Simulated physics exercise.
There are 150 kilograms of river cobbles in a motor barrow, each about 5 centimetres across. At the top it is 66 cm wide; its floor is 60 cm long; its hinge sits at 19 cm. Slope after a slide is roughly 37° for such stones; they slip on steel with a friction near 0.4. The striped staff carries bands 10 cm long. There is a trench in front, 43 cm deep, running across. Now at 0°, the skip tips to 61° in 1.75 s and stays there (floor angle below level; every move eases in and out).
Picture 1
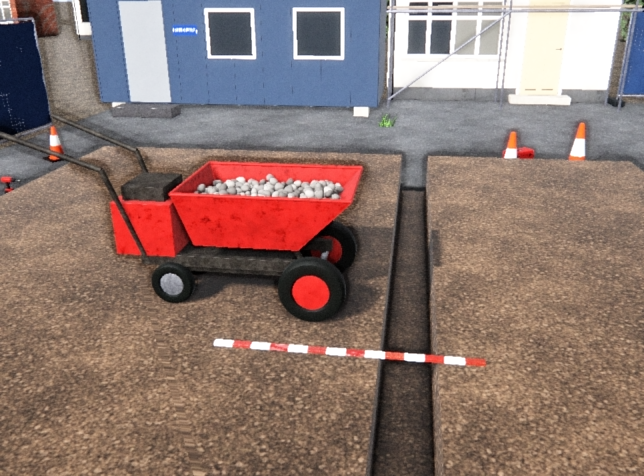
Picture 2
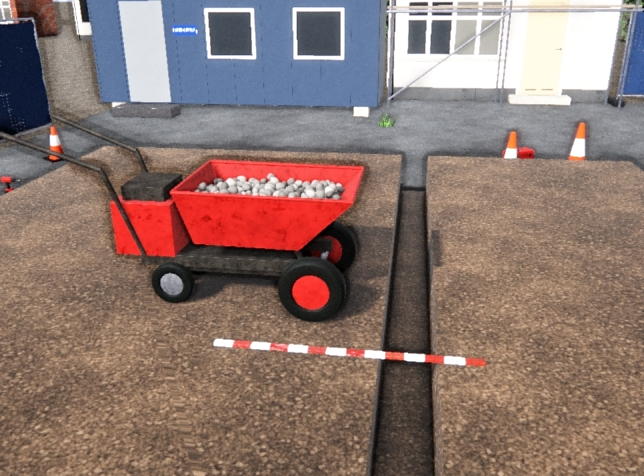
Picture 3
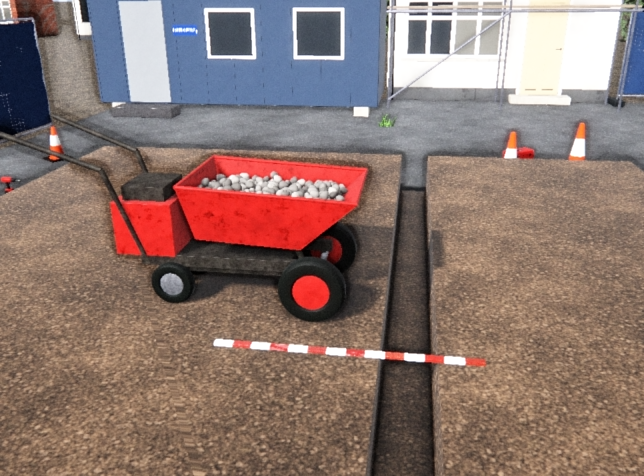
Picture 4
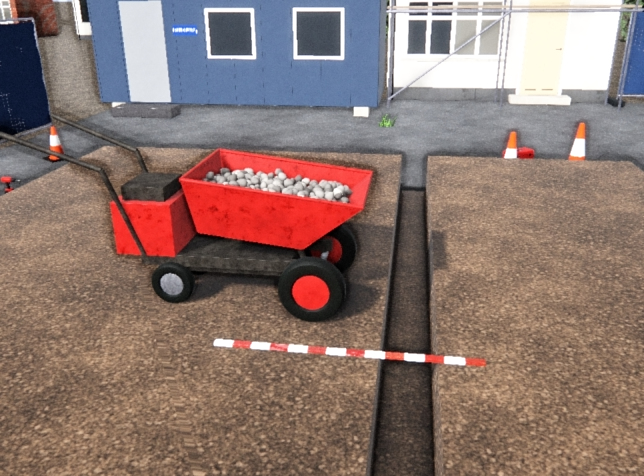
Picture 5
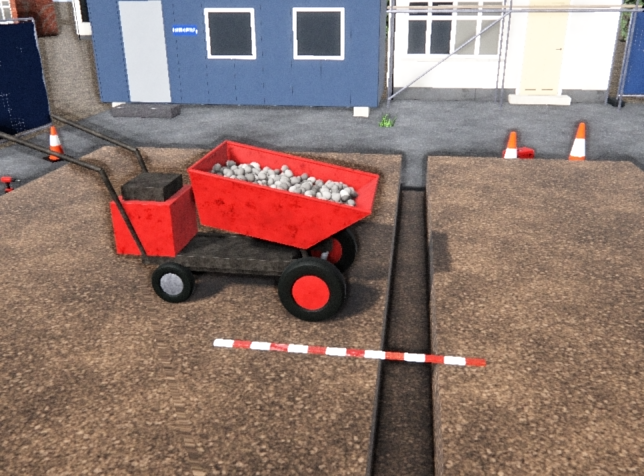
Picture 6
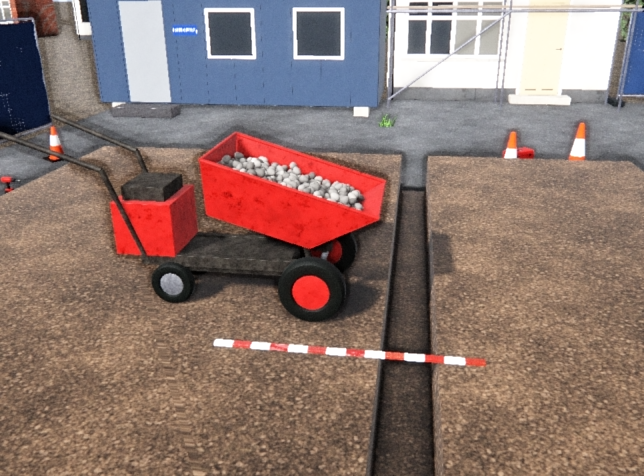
Red skip of grey stones on a small wheeled dumper tilting steadily toward the trench at right, its left end rising.
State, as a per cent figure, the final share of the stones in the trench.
The final share is about 48 per cent.
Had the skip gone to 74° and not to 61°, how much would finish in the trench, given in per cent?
About 40%.
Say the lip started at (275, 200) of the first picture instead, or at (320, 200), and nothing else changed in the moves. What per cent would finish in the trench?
75 %, then 80 %.
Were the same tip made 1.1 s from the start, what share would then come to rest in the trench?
It would come to roughly 45 per cent.
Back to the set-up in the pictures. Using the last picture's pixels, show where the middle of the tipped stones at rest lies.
Somewhere near pixel (443, 300).
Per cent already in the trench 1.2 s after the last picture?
Roughly 5% by that time.
Then, 0.7 s after the last picture the floor is at 51°, 100 % in the skip; the foremost stones are at (406, 245).
Then, 1.2 s after the last picture the floor is at 61°, 69 % in the skip, 6 % in the trench, 25 % past the trench; the foremost stones are at (495, 311).
Then, 1.6 s after the last picture the floor is at 61°, 38 % in the skip, 12 % in the trench, 50 % past the trench; the foremost stones are at (563, 316).
Then, 3.6 s after the last picture the floor is at 61°, 0 % in the skip, 48 % in the trench, 52 % past the trench; the foremost stones are at (603, 316).
